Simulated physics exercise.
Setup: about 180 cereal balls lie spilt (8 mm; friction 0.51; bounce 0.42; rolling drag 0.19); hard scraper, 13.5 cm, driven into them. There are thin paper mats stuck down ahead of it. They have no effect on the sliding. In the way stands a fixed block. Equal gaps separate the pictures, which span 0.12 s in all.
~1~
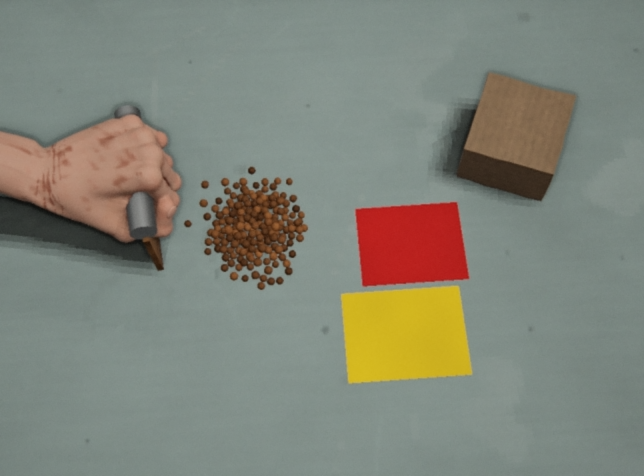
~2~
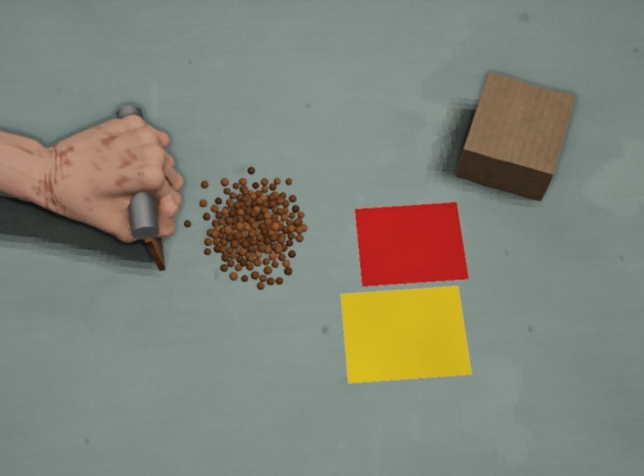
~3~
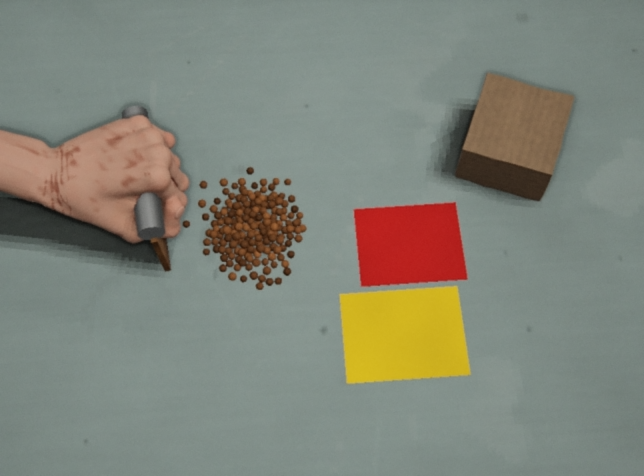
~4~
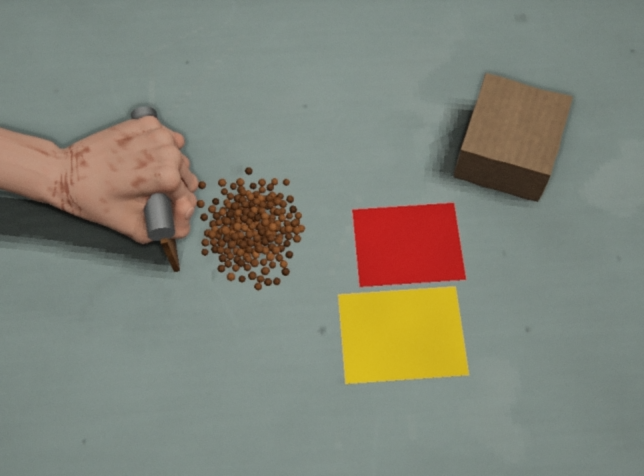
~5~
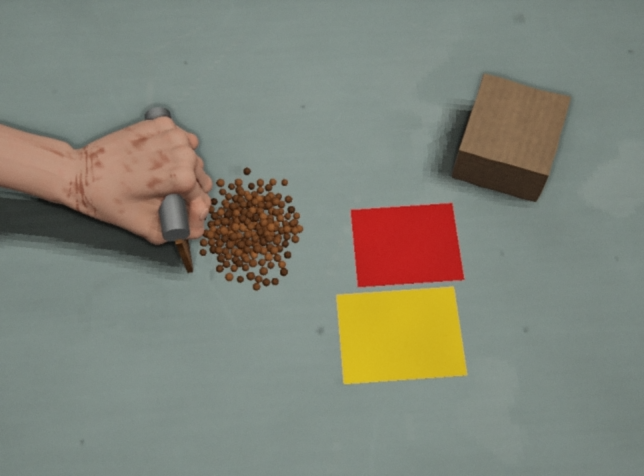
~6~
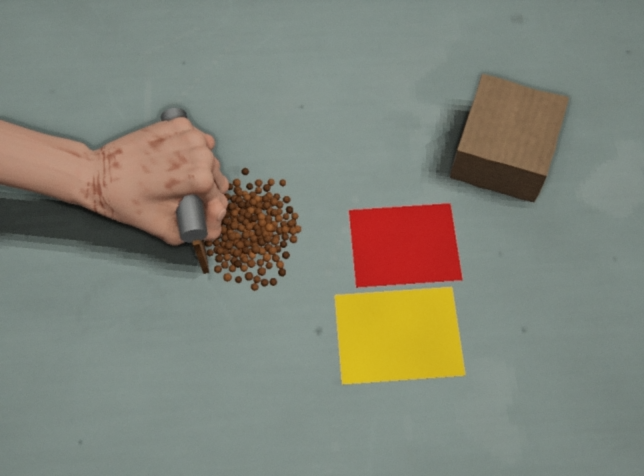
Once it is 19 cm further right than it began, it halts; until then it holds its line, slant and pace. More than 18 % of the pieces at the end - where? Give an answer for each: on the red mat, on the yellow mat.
Red mat: More, yellow mat: Not more.
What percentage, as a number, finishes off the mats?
I'd put it at around 55 per cent.
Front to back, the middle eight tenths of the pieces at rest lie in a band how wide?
Estimate: Close to 14 cm.
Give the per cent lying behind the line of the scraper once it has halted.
10 %.
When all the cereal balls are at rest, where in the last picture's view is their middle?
Roughly at (389, 213).
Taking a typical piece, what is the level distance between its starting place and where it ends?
Around 14 centimetres.
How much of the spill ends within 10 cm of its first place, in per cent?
Roughly 10 per cent.
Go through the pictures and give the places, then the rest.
The first frame shows scraper from (149, 243) to (133, 126); moved 0.0 cm; 0 pieces shifted; middle of the spill at (255, 226); yellow mat at (405, 333); red mat at (411, 243); block at (520, 122).
The second frame shows scraper from (151, 243) to (134, 126); moved 0.2 cm; 0 pieces shifted; middle of the spill at (255, 226).
The third frame shows scraper from (156, 244) to (140, 126); moved 0.8 cm; 0 pieces shifted; middle of the spill at (254, 226).
The fourth frame shows scraper from (166, 245) to (149, 127); moved 1.8 cm; 0 pieces shifted; middle of the spill at (252, 226).
The fifth frame shows scraper from (181, 245) to (162, 127); moved 3.3 cm; 1 pieces shifted; middle of the spill at (250, 227).
The sixth frame shows scraper from (198, 246) to (178, 128); moved 5.0 cm; 9 pieces shifted; middle of the spill at (249, 227); yellow mat at (399, 334); red mat at (404, 244); block at (514, 123).
Then, 0.16 s after the last picture, scraper 15 cm from its start, spill 14 cm wide; red mat 5 %, off the mats 95 %.
Then, 0.32 s after the last picture, scraper 19 cm from its start, spill 18 cm wide; yellow mat 5 %, red mat 45 %, off the mats 50 %.
Then, 0.46 s after the last picture, scraper 19 cm from its start, spill 18 cm wide; yellow mat 5 %, red mat 40 %, off the mats 55 %.
In the end, yellow mat 5 %, red mat 40 %, off the mats 55 %.
